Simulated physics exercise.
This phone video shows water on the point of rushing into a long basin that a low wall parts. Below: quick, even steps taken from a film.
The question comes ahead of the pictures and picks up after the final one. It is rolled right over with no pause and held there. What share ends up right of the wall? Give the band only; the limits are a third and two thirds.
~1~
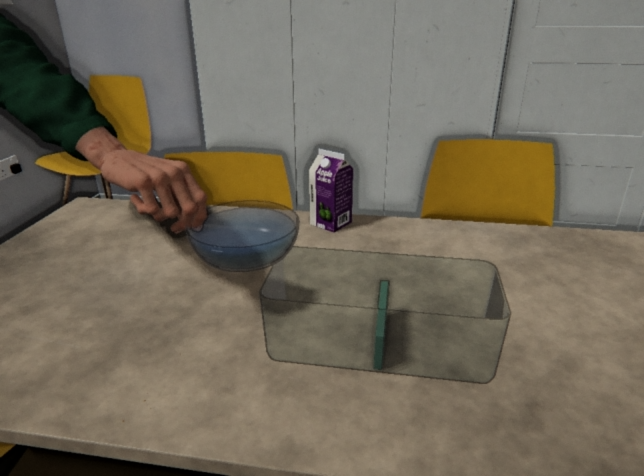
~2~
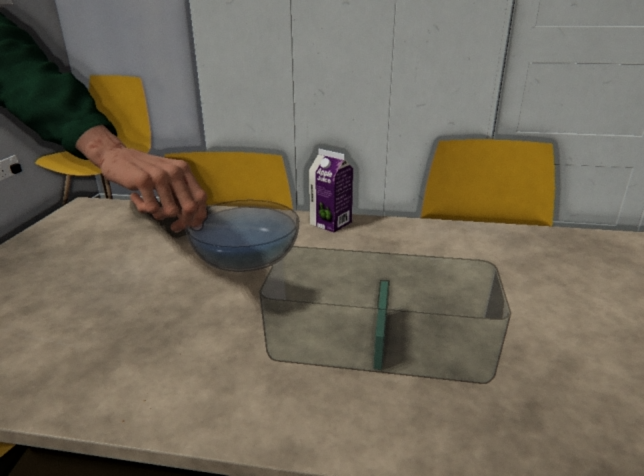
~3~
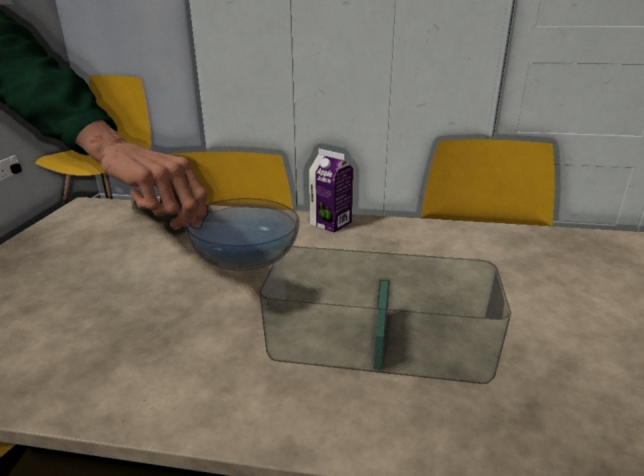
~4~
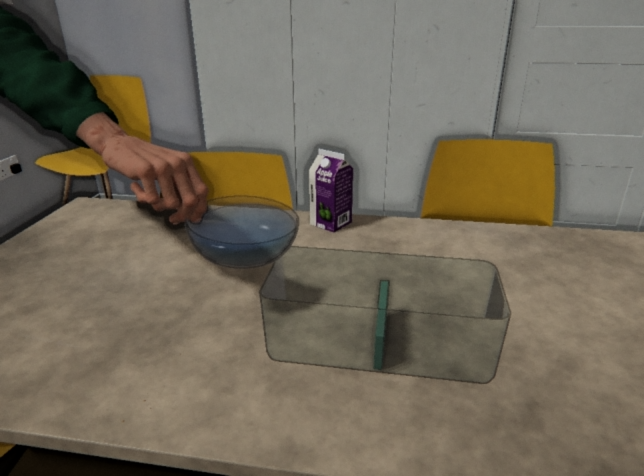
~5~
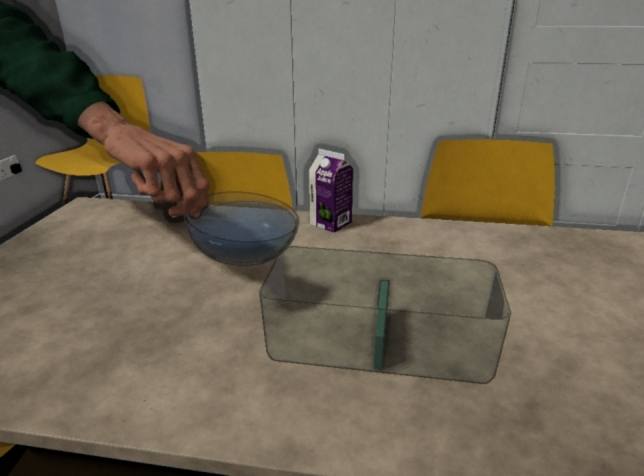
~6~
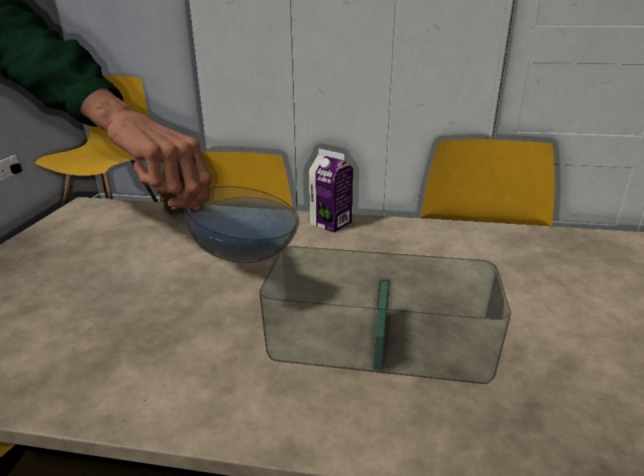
The right side of the wall holds a small share, below one third.
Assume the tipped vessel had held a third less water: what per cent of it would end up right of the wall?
It would be somewhere near 0 %.
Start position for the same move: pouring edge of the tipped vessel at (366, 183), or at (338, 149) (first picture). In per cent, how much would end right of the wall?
Roughly 95 percent on the first try and 90 percent on the second.
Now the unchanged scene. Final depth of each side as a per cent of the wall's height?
Once it settles, the left reaches around 50 and the right around 0.
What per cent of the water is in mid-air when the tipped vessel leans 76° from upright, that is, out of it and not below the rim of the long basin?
Airborne fraction: Approx. 45 %.
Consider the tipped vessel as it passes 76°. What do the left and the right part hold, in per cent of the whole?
Left 30 %, right 0 %.
A moment on, the tilt is 76° and 24 per cent is still to pour, 31 is left of the wall and 0 right of it.
Next, the tilt is 114° and 0 per cent is still to pour, 93 is left of the wall and 3 right of it.
Then the tilt is 119° and 0 per cent is still to pour, 93 is left of the wall and 4 right of it.
Later the tilt is 119° and 0 per cent is still to pour, 93 is left of the wall and 5 right of it.
In the end 93 per cent lies left of the wall, 5 right of it and 2 outside.
